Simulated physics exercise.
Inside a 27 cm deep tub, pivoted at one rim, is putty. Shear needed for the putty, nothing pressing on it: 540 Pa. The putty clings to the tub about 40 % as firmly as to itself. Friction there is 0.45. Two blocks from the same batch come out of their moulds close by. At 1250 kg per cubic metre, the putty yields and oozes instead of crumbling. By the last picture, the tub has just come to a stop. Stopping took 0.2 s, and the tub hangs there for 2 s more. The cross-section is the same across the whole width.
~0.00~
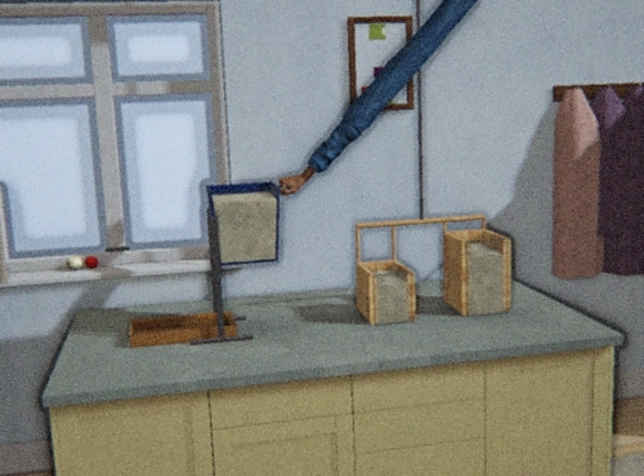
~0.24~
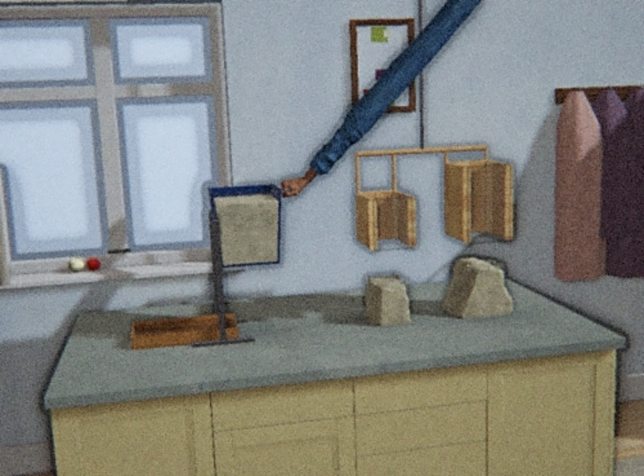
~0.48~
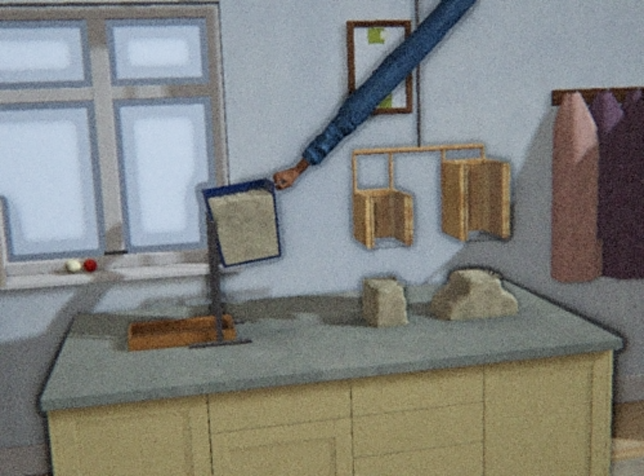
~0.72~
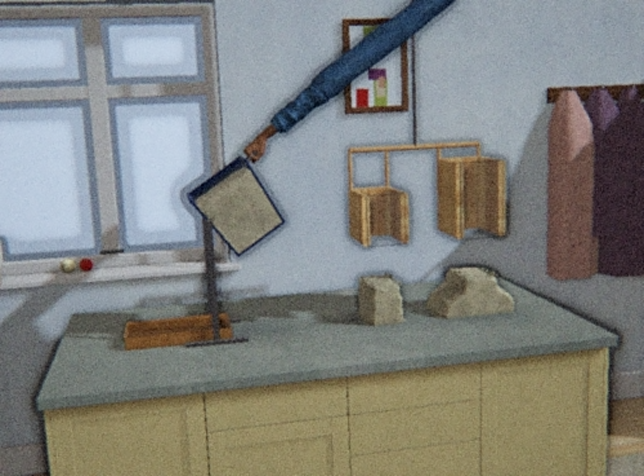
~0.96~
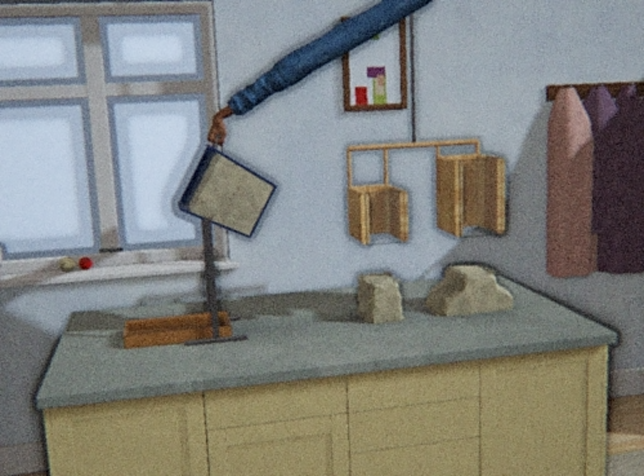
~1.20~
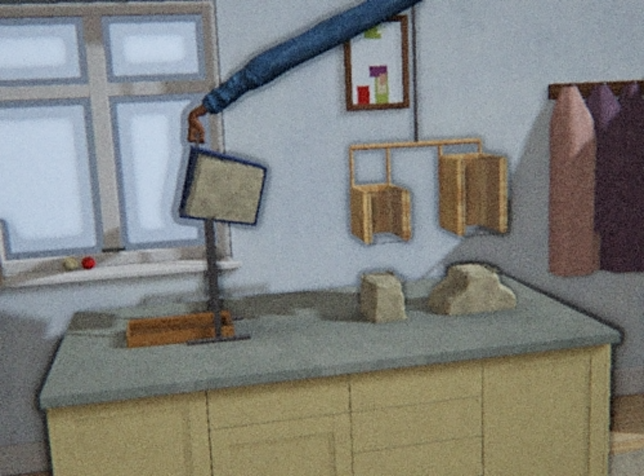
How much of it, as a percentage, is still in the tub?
Near 100 percent is still in the tub.
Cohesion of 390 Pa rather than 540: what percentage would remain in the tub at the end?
In that case close to 80 in a hundred.
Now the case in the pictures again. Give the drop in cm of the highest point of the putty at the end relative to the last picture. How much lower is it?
About 1 cm.
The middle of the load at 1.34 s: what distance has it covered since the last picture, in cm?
Something like 1 cm, give or take.
After 1.34 s, the tub is at 75 degrees and holds 100 %.
After 1.51 s, the tub is at 75 degrees and holds 100 %.
After 1.68 s, the tub is at 75 degrees and holds 100 %.
After 1.85 s, the tub is at 75 degrees and holds 100 %.
After 3.20 s, at the end, the tub is at 75 degrees and holds 100 %.
